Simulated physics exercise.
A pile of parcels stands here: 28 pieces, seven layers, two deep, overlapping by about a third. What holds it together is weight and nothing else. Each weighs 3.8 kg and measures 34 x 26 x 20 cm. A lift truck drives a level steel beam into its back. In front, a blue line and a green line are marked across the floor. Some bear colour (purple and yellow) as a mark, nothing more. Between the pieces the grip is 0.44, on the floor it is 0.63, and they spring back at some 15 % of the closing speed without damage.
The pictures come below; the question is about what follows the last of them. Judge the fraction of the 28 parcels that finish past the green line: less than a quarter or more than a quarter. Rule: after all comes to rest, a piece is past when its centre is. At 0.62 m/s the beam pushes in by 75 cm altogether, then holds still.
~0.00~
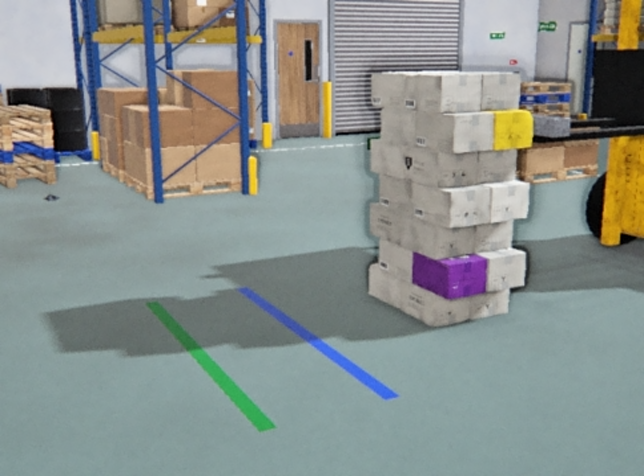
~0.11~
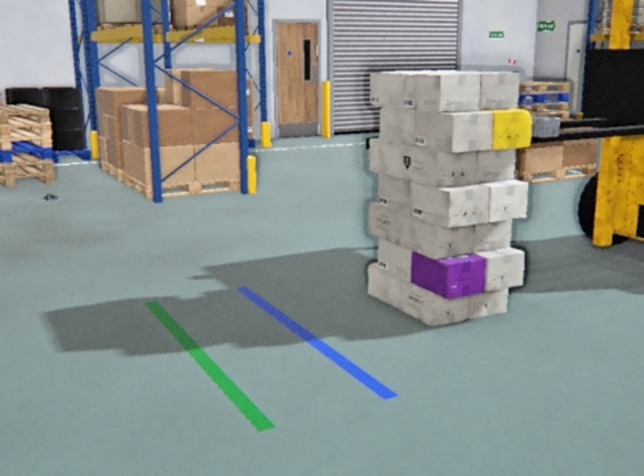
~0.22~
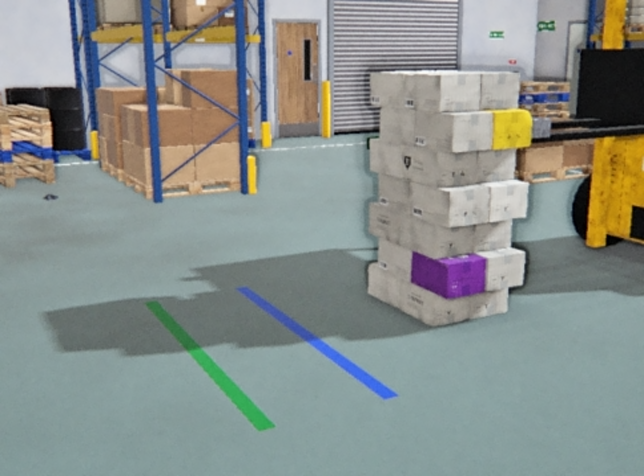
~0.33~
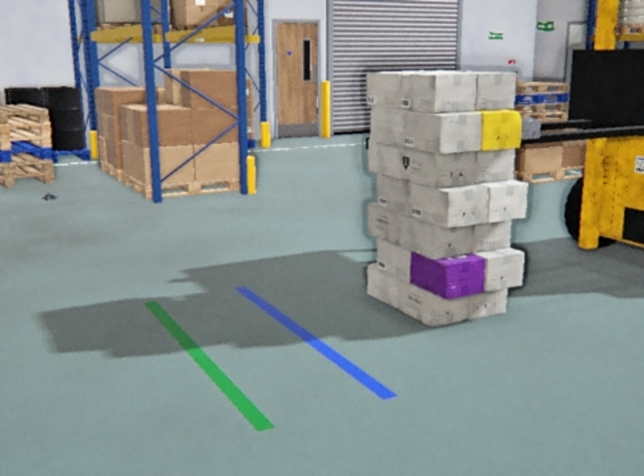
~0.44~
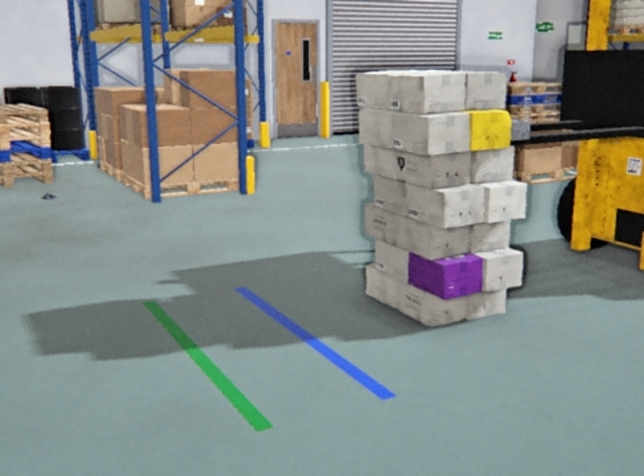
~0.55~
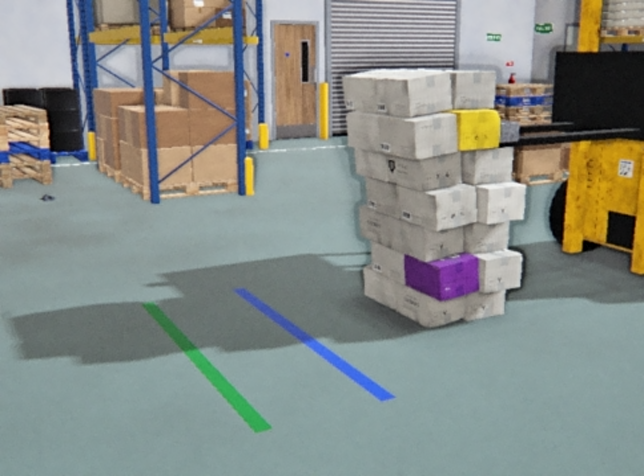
I would say under a quarter of them end past the green line.
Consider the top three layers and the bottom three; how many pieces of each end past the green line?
Top 4, bottom 0.
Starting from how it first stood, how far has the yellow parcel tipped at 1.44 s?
I'd estimate close to 0°.
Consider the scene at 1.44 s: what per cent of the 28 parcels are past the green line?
5 %.
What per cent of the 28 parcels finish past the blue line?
40 per cent or so.
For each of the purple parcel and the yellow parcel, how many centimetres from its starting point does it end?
Purple 50 cm, yellow 140 cm.
Around 1.02 s, none of the 28 parcels past the green line, 18 disturbed; yellow parcel tipped 30°; purple parcel tipped 27°.
Around 1.44 s, 2 of the 28 parcels past the green line; purple parcel on its side; yellow parcel 70 cm lower.
Finally (3.1 s), 4 of the 28 parcels past the green line; purple parcel on its side; yellow parcel tipped 40°, 77 cm lower. That is 14 per cent. Seen by the last camera, middles, purple parcel near (377, 313), yellow parcel near (306, 293).
